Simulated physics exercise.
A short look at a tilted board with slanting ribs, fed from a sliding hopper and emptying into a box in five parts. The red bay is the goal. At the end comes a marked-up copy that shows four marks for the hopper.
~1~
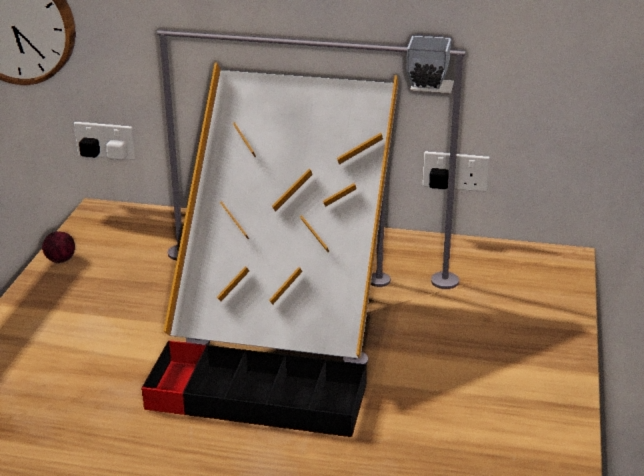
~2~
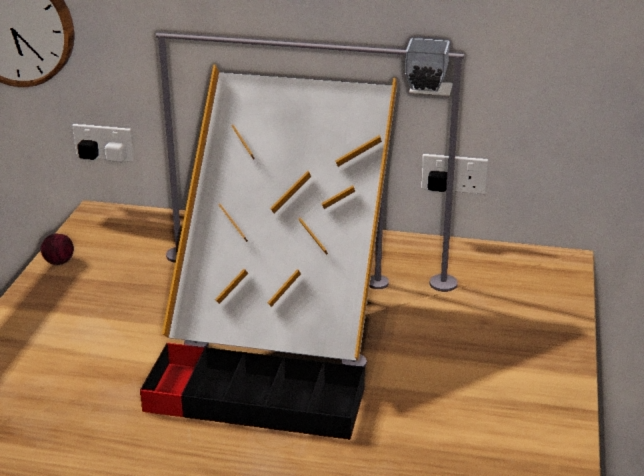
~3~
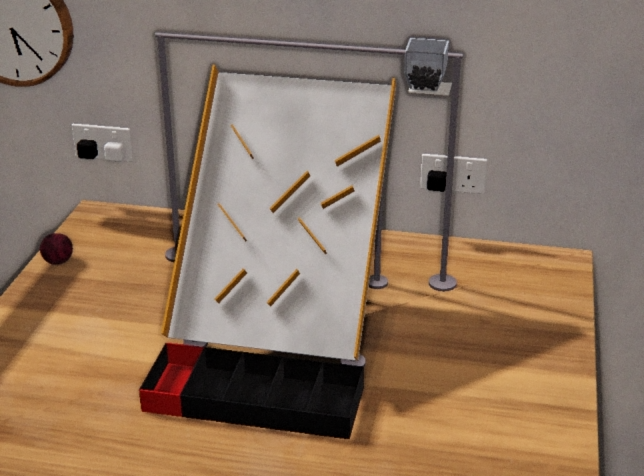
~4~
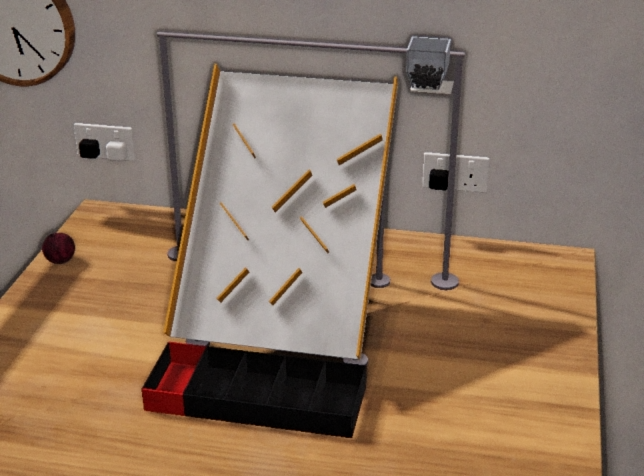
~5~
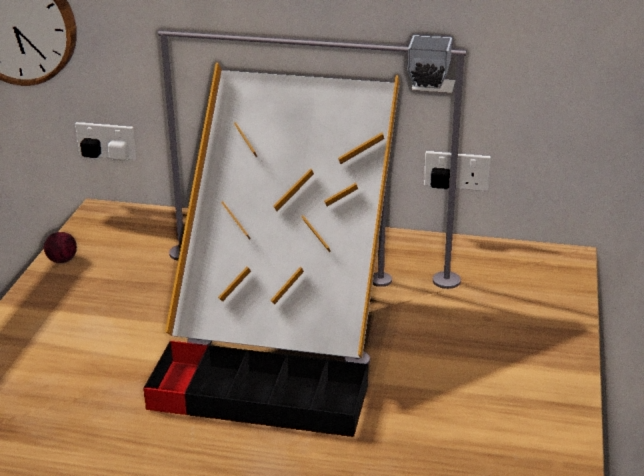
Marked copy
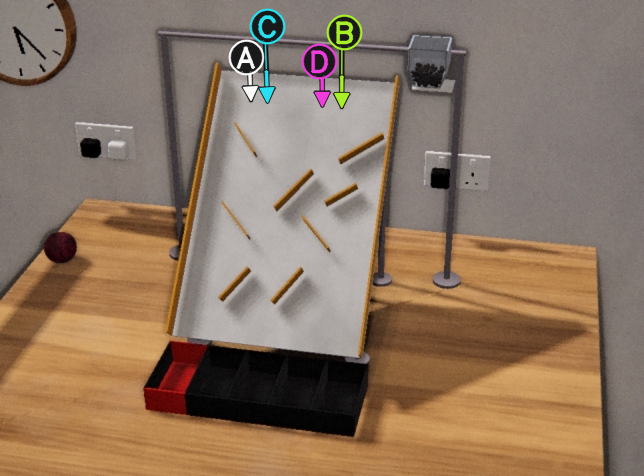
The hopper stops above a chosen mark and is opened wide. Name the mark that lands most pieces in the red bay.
The best mark is A.
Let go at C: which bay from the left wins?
The third from the left.
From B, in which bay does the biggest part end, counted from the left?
The fifth from the left.
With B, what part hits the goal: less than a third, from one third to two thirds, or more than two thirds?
It is less than a third.
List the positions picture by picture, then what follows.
Hopper at (428, 77), black beans, door shut, in the first frame.
Ribs (232, 125) to (251, 154), (336, 161) to (380, 136), (271, 209) to (309, 171), in the second frame.
Ribs (321, 204) to (353, 186), (218, 204) to (243, 237), (298, 218) to (324, 250), in the third frame.
Ribs (217, 299) to (246, 268), (269, 302) to (300, 268), in the fourth frame.
Red bay at (165, 400), number 1 of 5 from the left, in the fifth frame.
On the marked copy, mark A meets the board at (250, 95); mark B meets the board at (341, 102); mark C meets the board at (267, 97); mark D meets the board at (322, 101).
For mark A, about half in the red bay, about half in other bays.
For mark B, a stray few in the red bay, nearly all in other bays, a small part held on the board.
For mark C, a small part in the red bay, most in other bays, a small part outside the box.
For mark D, a small part in the red bay, most in other bays, a stray few held on the board.
